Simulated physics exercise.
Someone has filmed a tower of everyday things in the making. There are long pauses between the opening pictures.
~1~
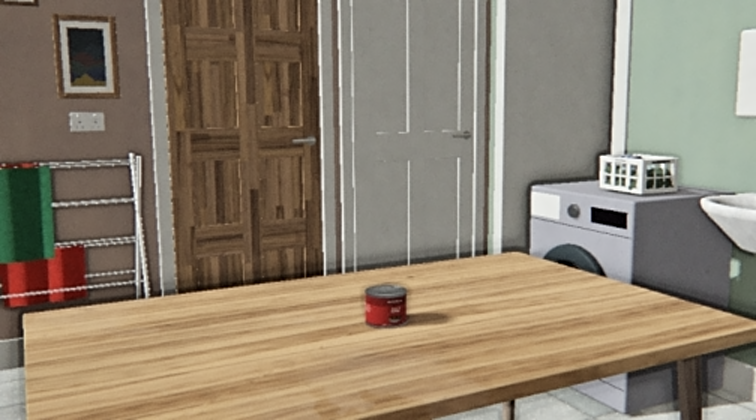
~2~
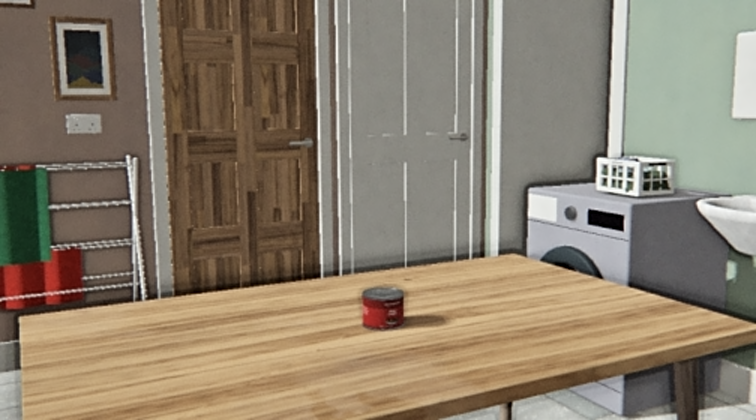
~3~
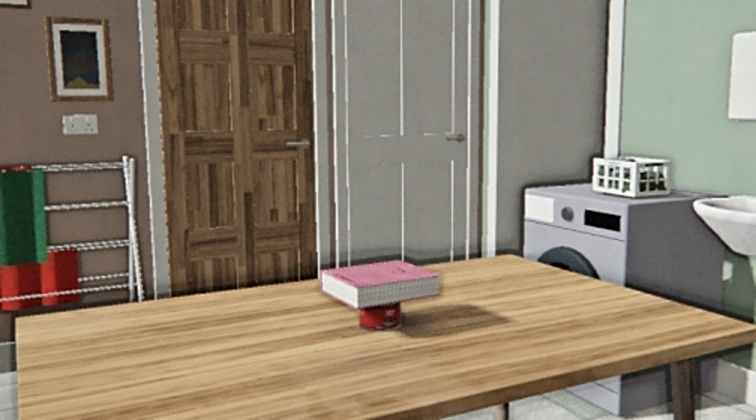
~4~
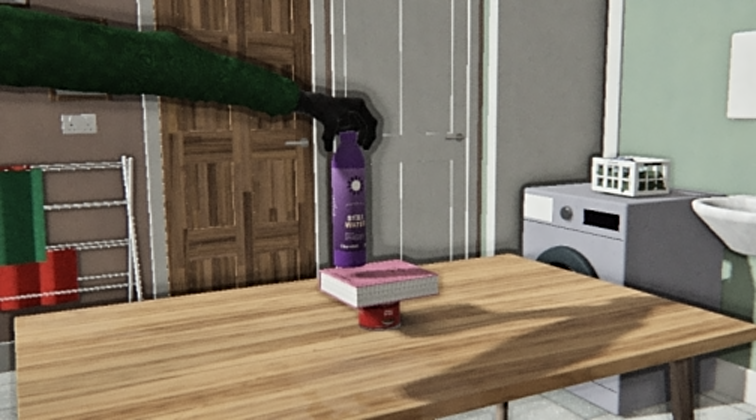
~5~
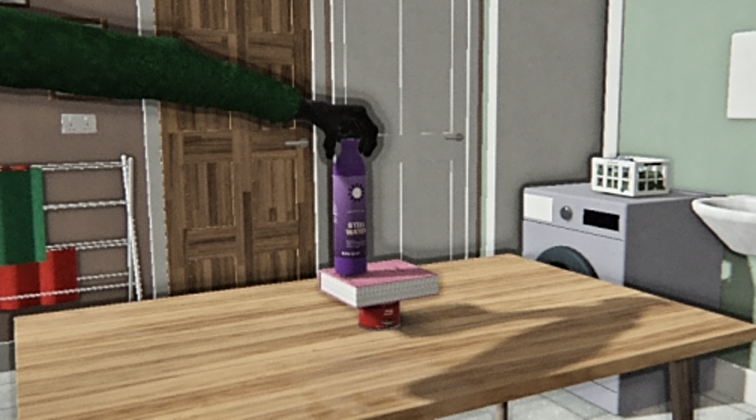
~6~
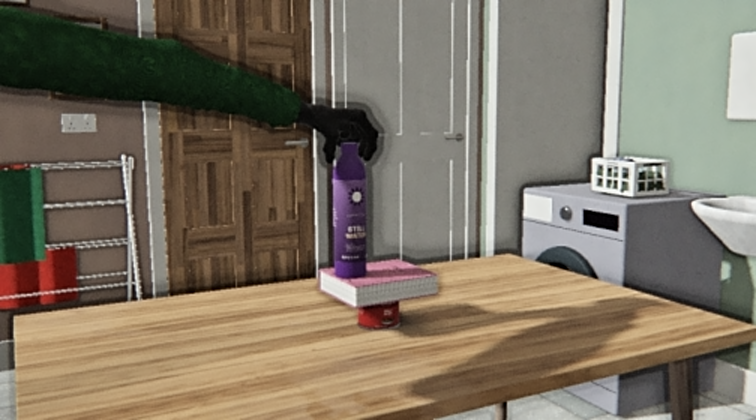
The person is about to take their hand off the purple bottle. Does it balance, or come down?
As it turns out, it holds.
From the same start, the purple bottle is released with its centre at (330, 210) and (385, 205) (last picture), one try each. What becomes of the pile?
First try: It comes apart; second try: It stays up.
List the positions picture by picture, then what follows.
In the first frame, the last thing is not in view yet.
In the second frame, the last thing is not in view yet.
In the third frame, the last thing is not in view yet; pink book (380, 283).
The fourth frame shows still above its spot; purple bottle (349, 199); pink book (379, 282).
The fifth frame shows still above its spot; purple bottle (350, 207); pink book (378, 282).
The sixth frame shows set down, still held; purple bottle (350, 210); pink book (378, 282).
Then, 0.30 s after the last picture, nothing has stirred.
Then, 0.70 s after the last picture, purple bottle resting near (350, 211).
At rest, all 3 in place. Seen from the same camera at the end, purple bottle near (350, 211). The pile keeps its balance.
